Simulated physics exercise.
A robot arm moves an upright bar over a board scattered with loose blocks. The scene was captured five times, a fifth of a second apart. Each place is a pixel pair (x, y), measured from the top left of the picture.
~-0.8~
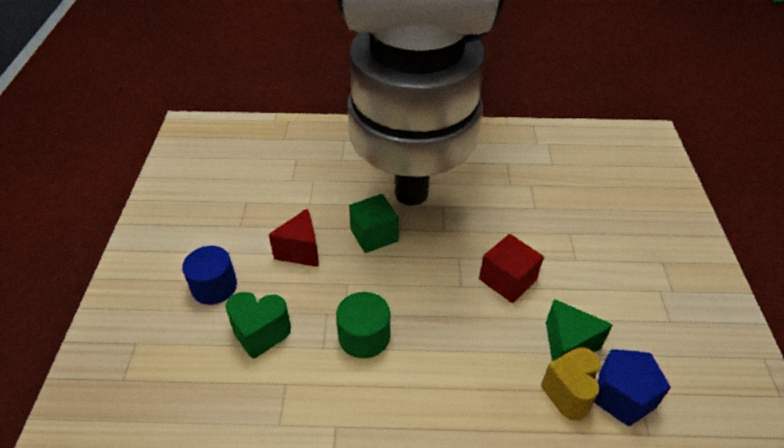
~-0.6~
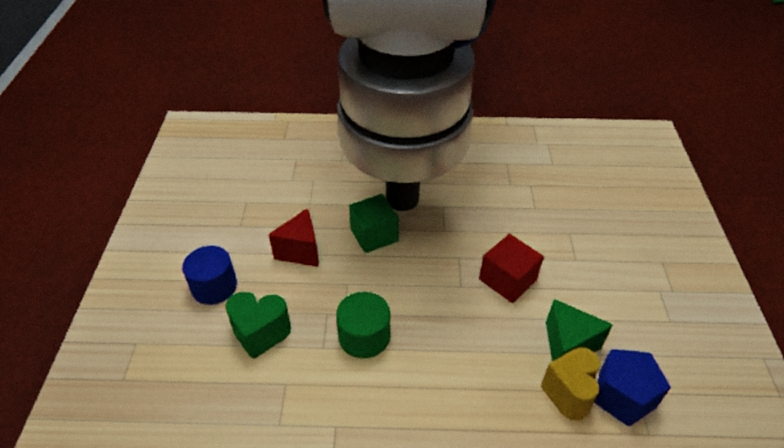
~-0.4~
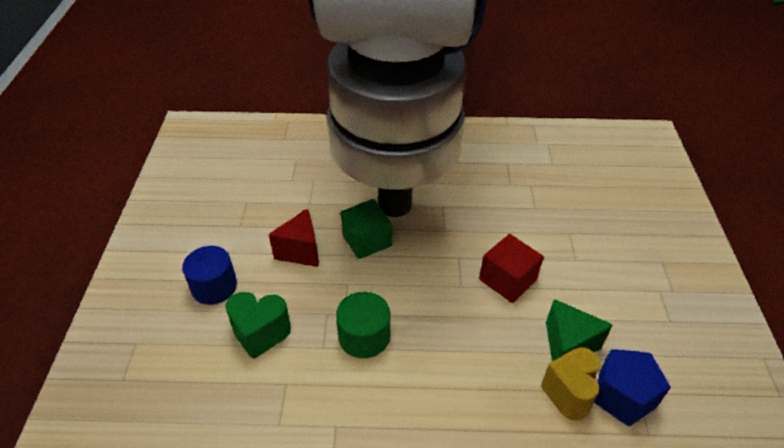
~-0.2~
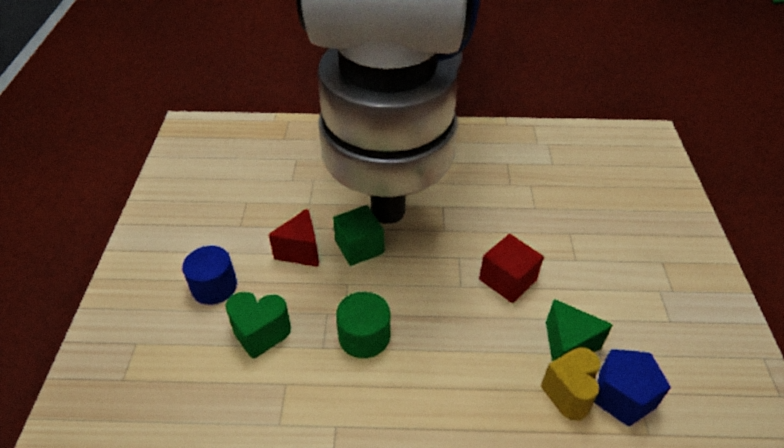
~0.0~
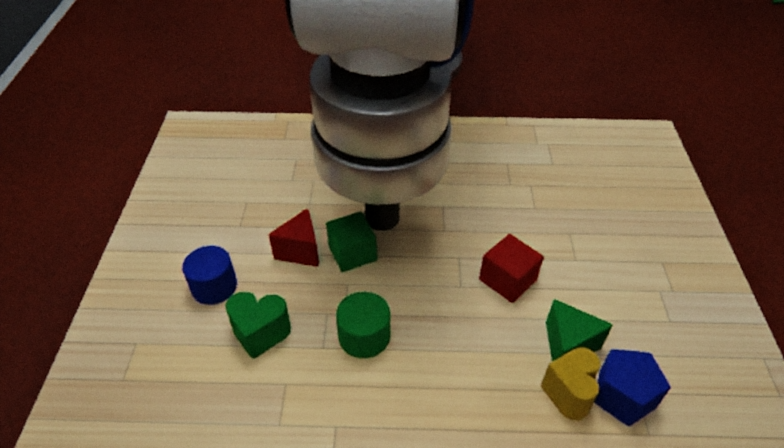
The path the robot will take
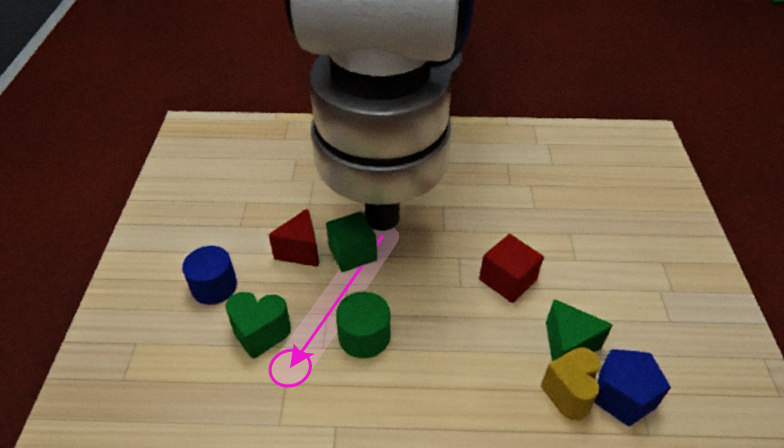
A robot arm's bar moves left and pushes the green cube toward the red triangular block.
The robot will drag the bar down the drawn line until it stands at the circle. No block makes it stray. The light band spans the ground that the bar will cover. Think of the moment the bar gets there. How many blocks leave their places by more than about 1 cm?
Here I'd predict two blocks moving more than 1 cm.
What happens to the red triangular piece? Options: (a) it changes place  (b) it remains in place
a (it changes place)
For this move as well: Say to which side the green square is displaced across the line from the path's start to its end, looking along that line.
Answer: Rightward.
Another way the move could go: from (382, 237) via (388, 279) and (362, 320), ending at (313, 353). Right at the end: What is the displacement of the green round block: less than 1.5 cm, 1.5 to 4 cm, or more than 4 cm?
It goes beyond 4 cm.
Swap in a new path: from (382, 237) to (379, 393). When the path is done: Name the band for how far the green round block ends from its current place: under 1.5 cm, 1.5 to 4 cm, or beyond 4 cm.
Travels over 4 cm.
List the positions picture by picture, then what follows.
In the first picture, lower end of the bar (411, 195), tops of blocks, red triangular piece (297, 227), green square (374, 210), green round block (363, 312).
In the second picture, bar (403, 200), blocks as before.
In the third picture, bar (395, 206), green square (366, 216).
In the fourth picture, bar (388, 212), green square (358, 222).
In the fifth picture, bar (382, 219), red triangular piece (297, 227), green square (351, 229), green round block (363, 312).
The drawn path runs from (382, 237) to (290, 368).
What follows on the original path. One third of the way, bar (354, 258); red triangular piece (286, 233), turned 35° clockwise; green square (311, 261), turned 30° clockwise.
Two thirds of the way, bar (322, 303); red triangular piece (283, 235), turned 45° clockwise; green square (291, 272), turned 60° clockwise.
At the end, bar (286, 351); red triangular piece (283, 235), turned 45° clockwise; green square (291, 272), turned 60° clockwise; green round block not moved.
